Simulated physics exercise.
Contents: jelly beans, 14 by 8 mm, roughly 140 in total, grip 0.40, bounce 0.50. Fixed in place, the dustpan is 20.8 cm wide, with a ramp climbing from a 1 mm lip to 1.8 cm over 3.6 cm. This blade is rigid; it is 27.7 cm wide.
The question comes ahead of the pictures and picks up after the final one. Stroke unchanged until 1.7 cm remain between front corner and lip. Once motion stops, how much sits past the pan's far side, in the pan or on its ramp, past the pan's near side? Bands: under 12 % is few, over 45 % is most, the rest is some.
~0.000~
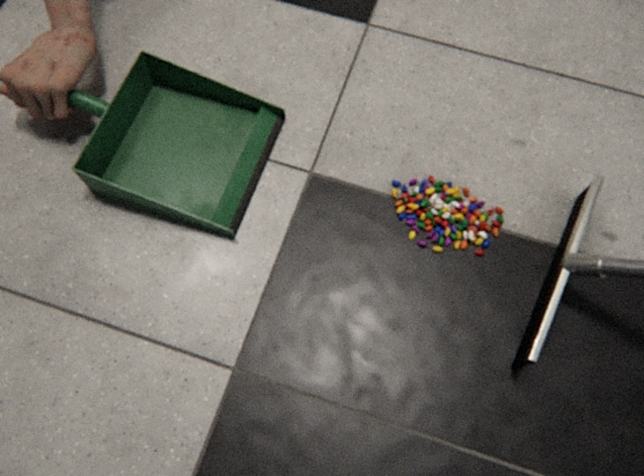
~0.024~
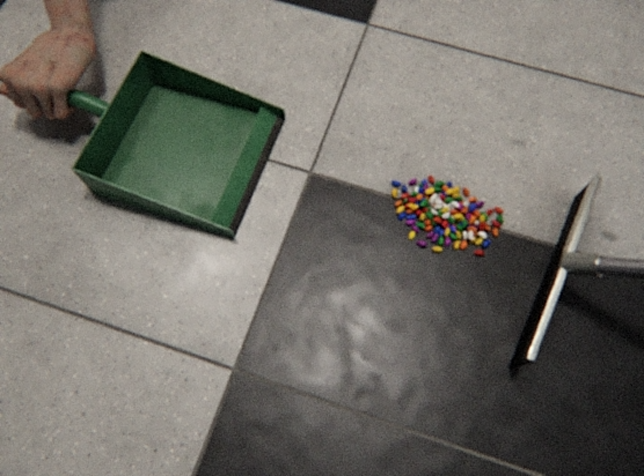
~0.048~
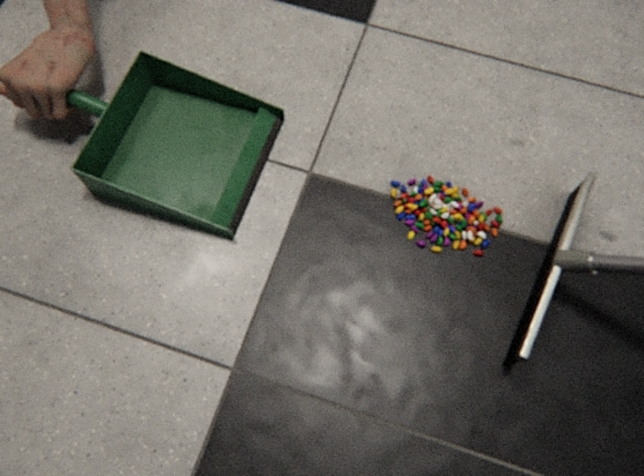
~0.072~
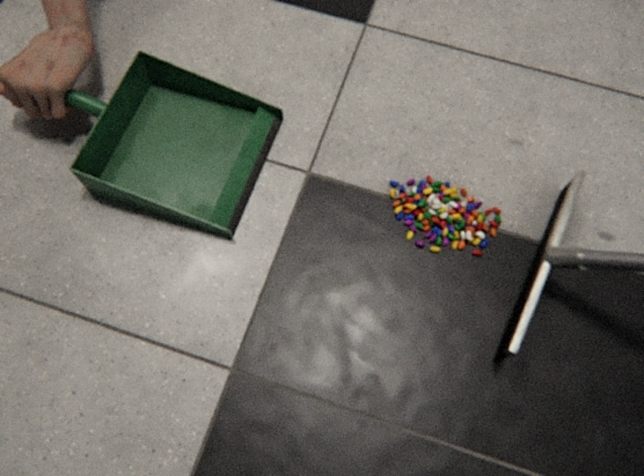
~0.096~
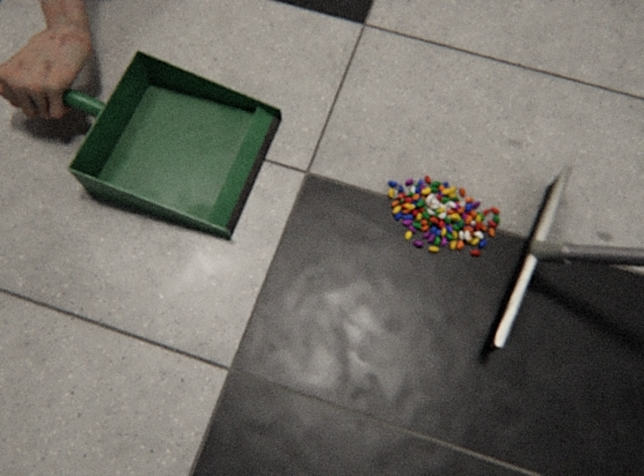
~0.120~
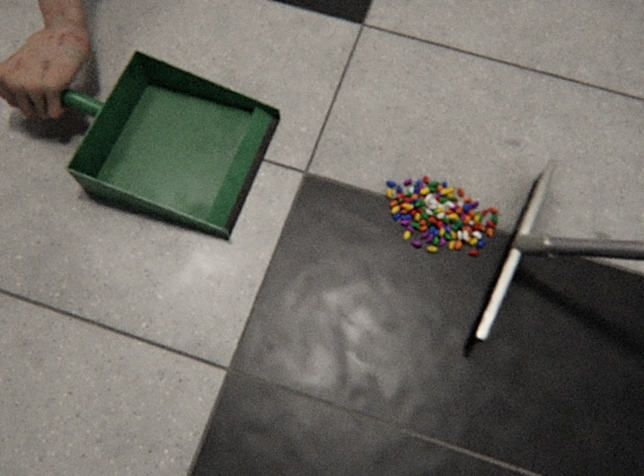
Past the pan's far side: Some; in the pan or on its ramp: Some; past the pan's near side: Few.
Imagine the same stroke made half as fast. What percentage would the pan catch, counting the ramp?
Share: About 10 %.
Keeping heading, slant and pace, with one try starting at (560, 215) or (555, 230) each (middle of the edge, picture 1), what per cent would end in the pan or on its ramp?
The two tries give about 25 % and about 25 %.
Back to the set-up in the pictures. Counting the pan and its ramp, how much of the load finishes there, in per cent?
25 percent.
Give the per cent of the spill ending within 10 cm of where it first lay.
About 0 percent.
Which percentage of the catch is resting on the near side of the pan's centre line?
Roughly 20 percent.
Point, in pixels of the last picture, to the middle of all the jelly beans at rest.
When it all comes to rest, the middle is near (272, 136).
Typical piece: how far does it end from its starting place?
The figure is about 28 cm.
Then, at 0.33 s, middle of the blade 20 cm from the lip; 0 % over the lip, far side 5 %, near side 0 %.
Then, at 0.47 s, middle of the blade 9 cm from the lip; 0 % over the lip, far side 20 %, near side 0 %.
Then, at 0.73 s, middle of the blade 4 cm from the lip; 30 % over the lip, far side 30 %, near side 0 %.
At rest (2.7 s), far side 30 %, pan 25 %, near side 0 %, in front of the lip or behind the blade 45 %.
